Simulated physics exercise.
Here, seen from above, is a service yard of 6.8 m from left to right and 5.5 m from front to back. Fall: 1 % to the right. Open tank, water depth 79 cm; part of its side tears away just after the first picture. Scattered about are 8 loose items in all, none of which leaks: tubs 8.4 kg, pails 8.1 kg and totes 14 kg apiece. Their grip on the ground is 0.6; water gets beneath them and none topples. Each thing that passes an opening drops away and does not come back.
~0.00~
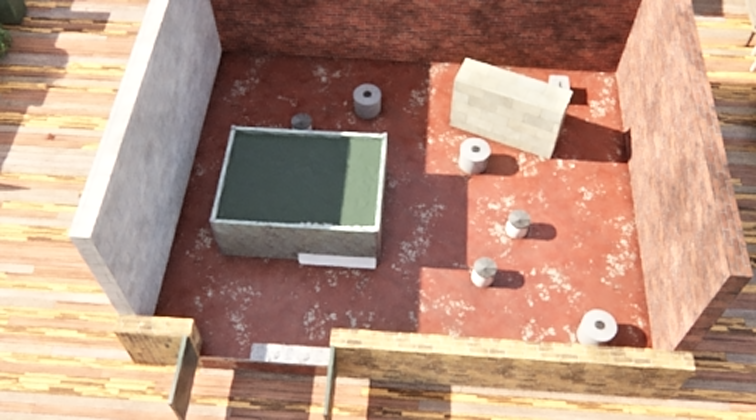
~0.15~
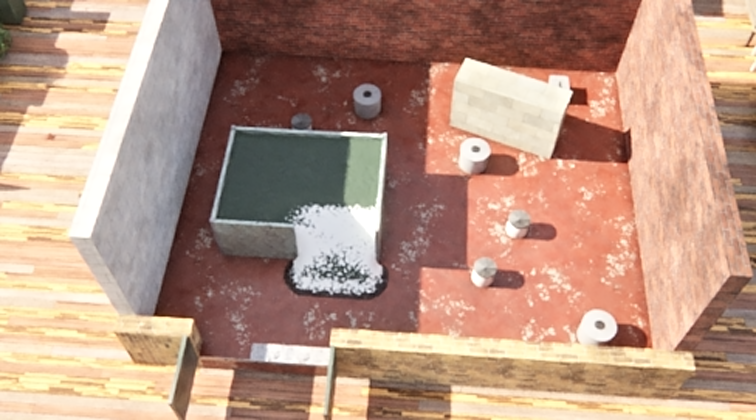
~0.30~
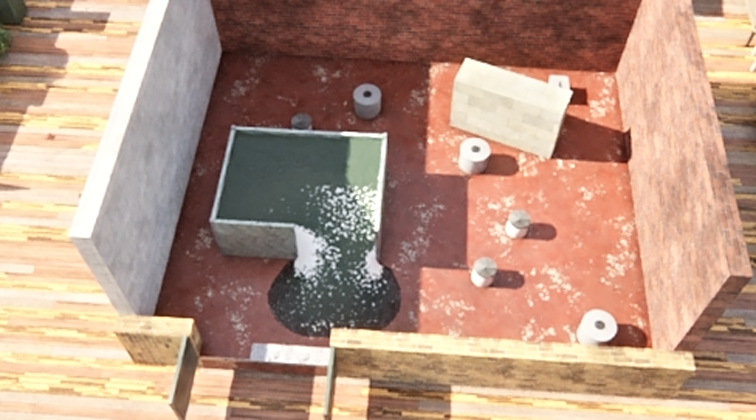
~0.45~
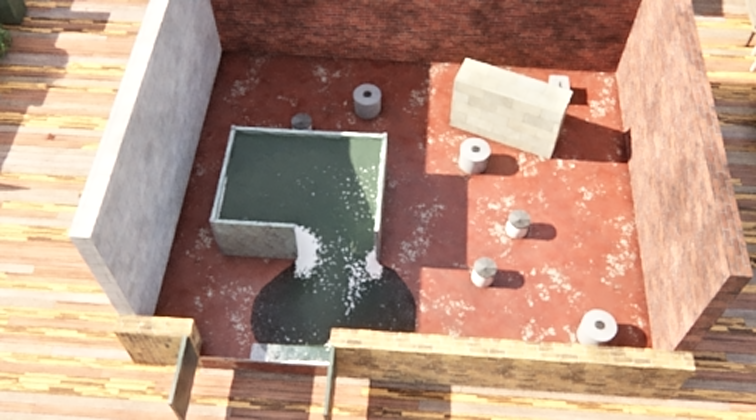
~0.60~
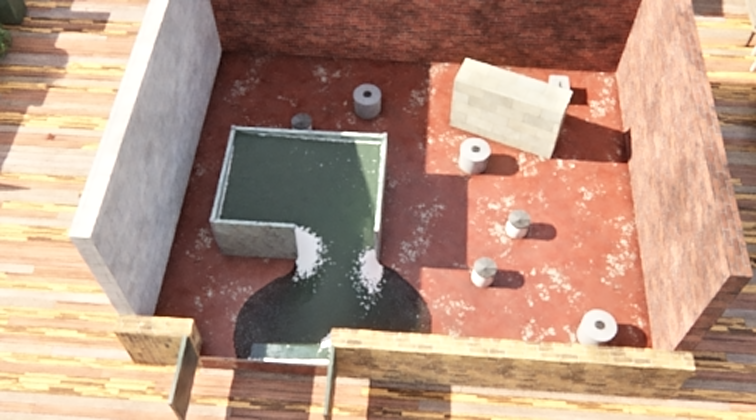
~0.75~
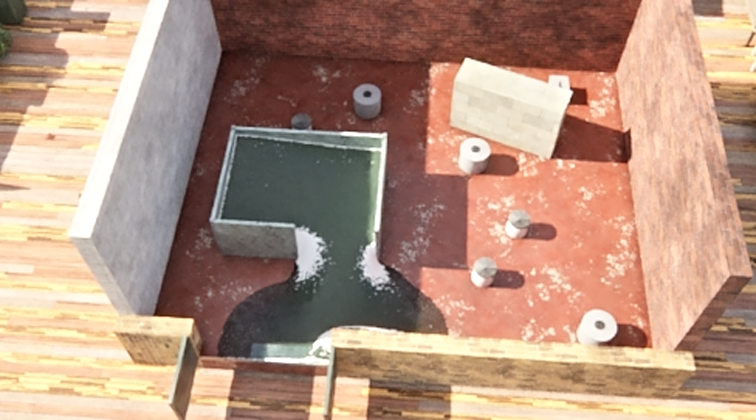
Green water gushes from a broken tank and spreads across the red floor toward the front wall.
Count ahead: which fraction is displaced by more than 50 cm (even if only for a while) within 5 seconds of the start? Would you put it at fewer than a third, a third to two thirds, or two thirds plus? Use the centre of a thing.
My bet is the share falls short of a third.
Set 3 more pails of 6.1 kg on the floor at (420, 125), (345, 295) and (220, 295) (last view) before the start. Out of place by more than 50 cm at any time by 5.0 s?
Well, in turn they are below that, above that and below that.
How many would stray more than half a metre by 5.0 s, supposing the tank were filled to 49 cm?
It would come to 1 of them.
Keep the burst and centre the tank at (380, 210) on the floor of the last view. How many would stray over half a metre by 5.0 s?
That gives 1 of them.
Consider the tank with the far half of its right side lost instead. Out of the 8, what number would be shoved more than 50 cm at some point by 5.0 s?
Result: 3.
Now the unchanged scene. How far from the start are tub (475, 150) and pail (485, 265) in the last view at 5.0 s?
Taking them in turn, I get 0 cm for the first and 20 cm for the second.
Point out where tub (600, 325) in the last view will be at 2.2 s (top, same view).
Look for it near (642, 300).
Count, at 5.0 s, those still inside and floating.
My tally comes to 1.
After 1.1 s 0 of 8 are over 50 cm from their spots; 0 afloat.
After 2.2 s 1 of 8 are over 50 cm from their spots; 1 afloat.
After 3.5 s 1 of 8 are over 50 cm from their spots; 1 afloat.
After 5.0 s 1 of 8 are over 50 cm from their spots, and 1 have been at some point; 1 afloat.
